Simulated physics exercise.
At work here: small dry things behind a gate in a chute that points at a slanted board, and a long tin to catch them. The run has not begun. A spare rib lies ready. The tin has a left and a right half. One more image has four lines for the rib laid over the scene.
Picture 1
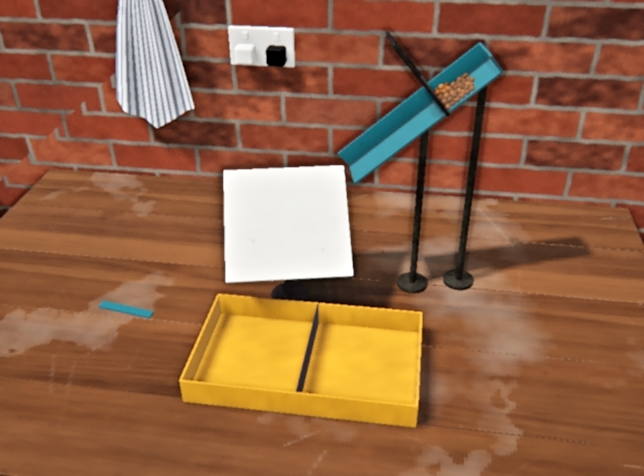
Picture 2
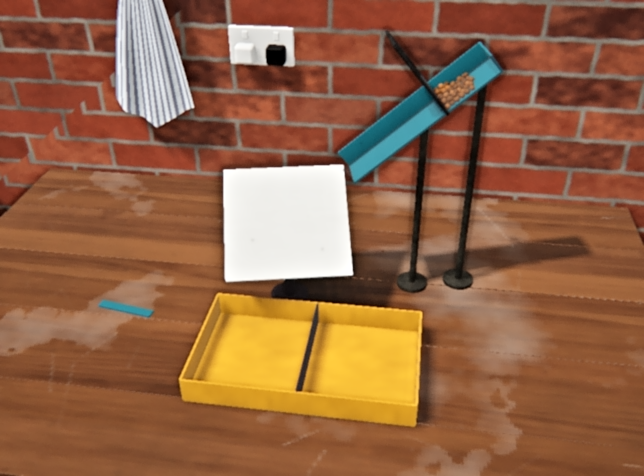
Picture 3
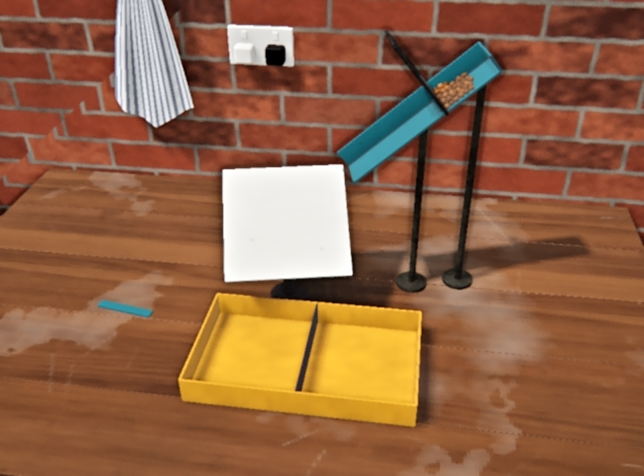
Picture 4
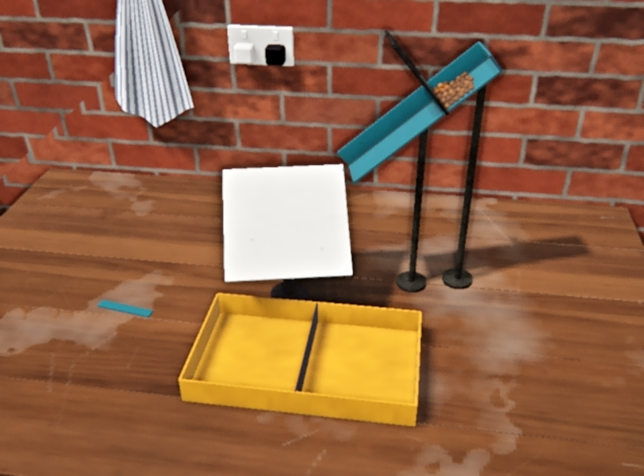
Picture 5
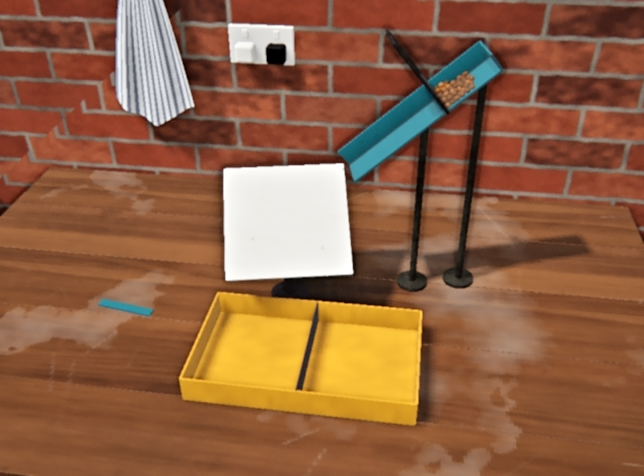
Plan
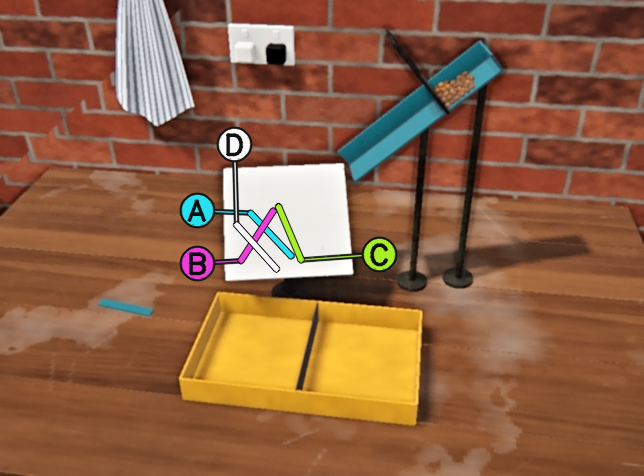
Small orange-brown balls resting motionless behind a gate in a sloping teal chute, beside a tilted white board and divided yellow tin.
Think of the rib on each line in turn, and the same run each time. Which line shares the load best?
I would pick line A.
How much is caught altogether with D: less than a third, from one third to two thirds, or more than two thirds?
More than two thirds.
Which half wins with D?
More lands on the left.
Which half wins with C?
Right.
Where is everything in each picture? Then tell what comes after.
The first picture shows load behind the gate at (454, 94), cereal balls; lip of the chute at (352, 175), sloping fairly steeply.
The second picture shows middle of the board at (287, 221), tilted fairly steeply; middle of its low edge at (290, 278); of its high edge at (284, 167).
The third picture shows front corners of the tin at (179, 380) and (416, 405); front end of its middle wall at (295, 392); gate still shut at (427, 85).
The fourth picture shows middle of the load at (454, 93); lip at (352, 174).
The fifth picture shows middle of the load at (454, 93); lip at (352, 173).
On the marked copy, line A from (250, 213) to (291, 255); line B from (273, 210) to (240, 260); line C from (278, 206) to (301, 259); line D from (236, 224) to (276, 268).
For line A, of what is caught, about a third in the left half, about two thirds in the right.
For line B, of what is caught, nearly all in the left half, a stray few in the right.
For line C, of what is caught, a small part in the left half, most in the right.
For line D, of what is caught, most in the left half, a small part in the right.
